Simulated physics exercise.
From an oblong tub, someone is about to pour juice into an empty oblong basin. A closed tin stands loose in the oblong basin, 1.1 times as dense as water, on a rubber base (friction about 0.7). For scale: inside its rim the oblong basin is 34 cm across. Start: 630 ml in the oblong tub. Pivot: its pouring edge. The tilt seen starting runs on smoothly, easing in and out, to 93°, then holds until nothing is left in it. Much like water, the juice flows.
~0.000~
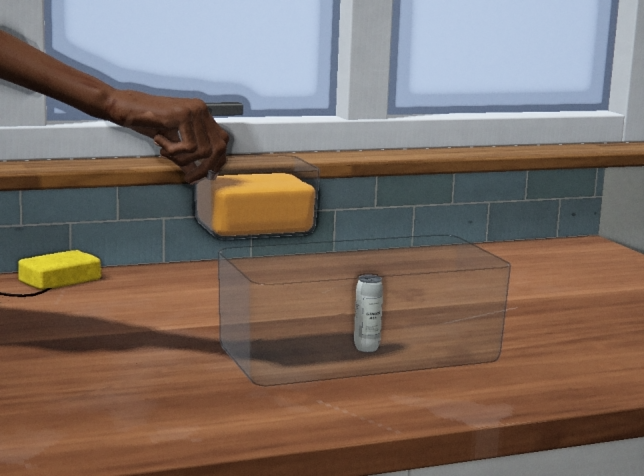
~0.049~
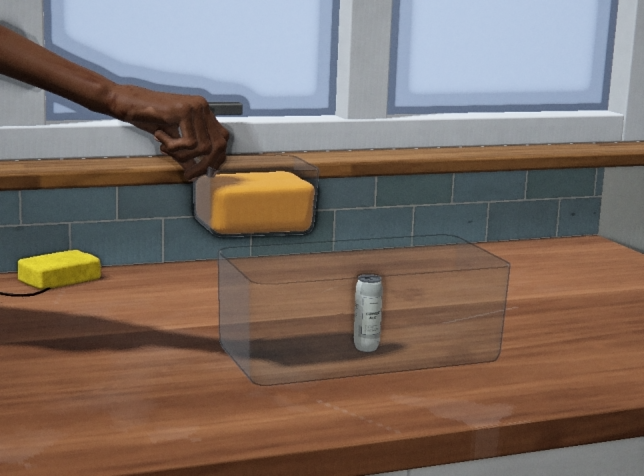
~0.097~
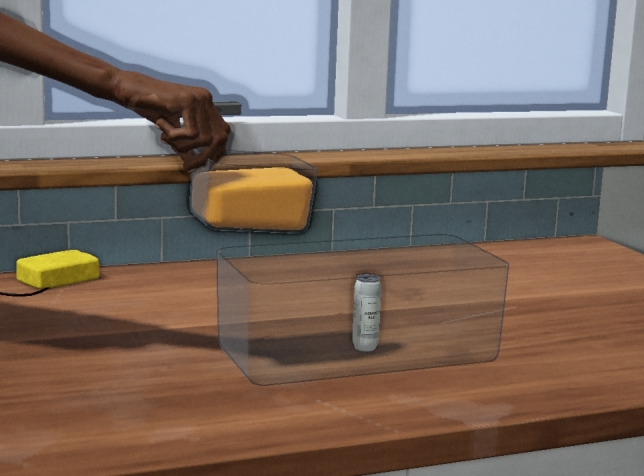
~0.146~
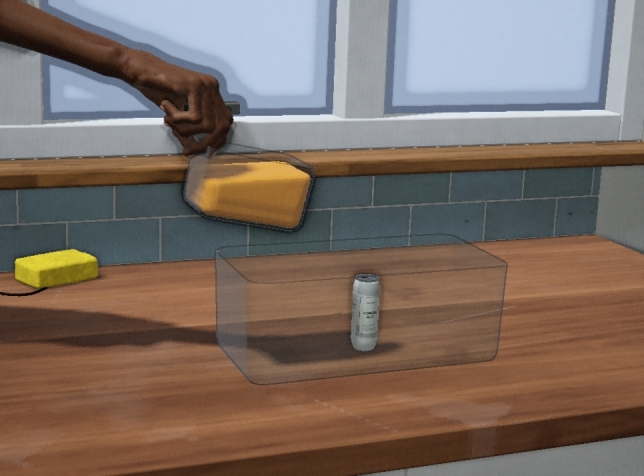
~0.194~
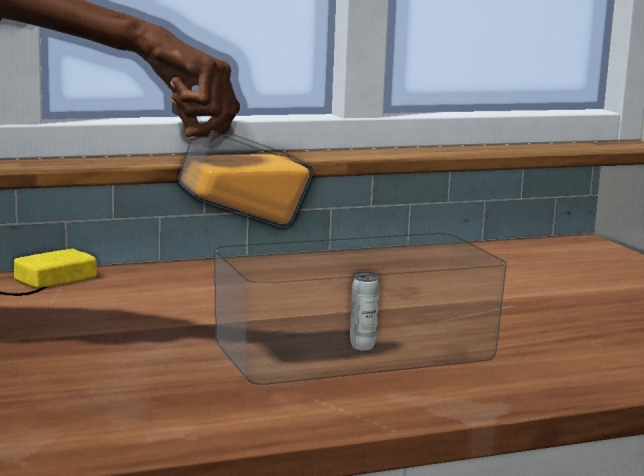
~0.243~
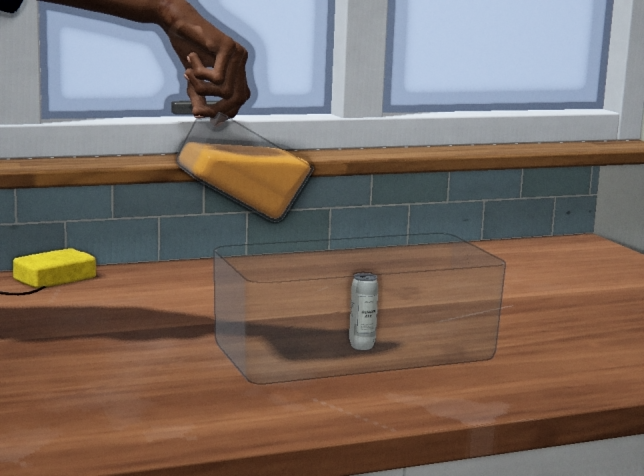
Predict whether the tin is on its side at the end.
The tin is not on its side.
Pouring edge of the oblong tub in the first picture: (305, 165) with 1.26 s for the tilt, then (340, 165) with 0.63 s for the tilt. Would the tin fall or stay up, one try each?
Try 1: Still standing; try 2: Still standing.
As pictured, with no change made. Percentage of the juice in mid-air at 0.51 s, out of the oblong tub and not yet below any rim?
About 44 per cent.
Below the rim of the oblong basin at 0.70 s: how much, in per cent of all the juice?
My estimate is about 68 percent.
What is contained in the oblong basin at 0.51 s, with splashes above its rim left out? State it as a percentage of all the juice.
Roughly 5 per cent.
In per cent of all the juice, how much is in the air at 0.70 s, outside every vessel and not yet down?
Something like 22 per cent of the total.
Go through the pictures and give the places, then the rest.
In the first picture, it leans 0°; its right rim is at (307, 164); the juice meets the walls at (204, 184) and (303, 181); the oblong basin's rim runs from (234, 268) to (483, 251); the tin's top is at (370, 282).
In the second picture, it leans 1°; its right rim is at (307, 164); the juice meets the walls at (203, 184) and (302, 179).
In the third picture, it leans 5°; its right rim is at (305, 164); the juice meets the walls at (201, 181) and (301, 174).
In the fourth picture, it leans 12°; its right rim is at (303, 164); the juice meets the walls at (197, 174) and (298, 168).
In the fifth picture, it leans 20°; its right rim is at (302, 163); the juice meets the walls at (193, 164) and (298, 162).
In the sixth picture, it leans 30°; its right rim is at (301, 163); the juice meets the walls at (191, 149) and (299, 156).
By 0.51 s the tilt is 85° and 50 per cent is still to pour; the tin stands where it began.
By 0.70 s the tilt is 93° and 11 per cent is still to pour; the tin stands where it began.
By 0.91 s the tilt is 93° and 4 per cent is still to pour; the tin stands where it began.
By 1.13 s the tilt is 93° and 2 per cent is still to pour; the tin stands where it began.
At rest the tin stands where it began.
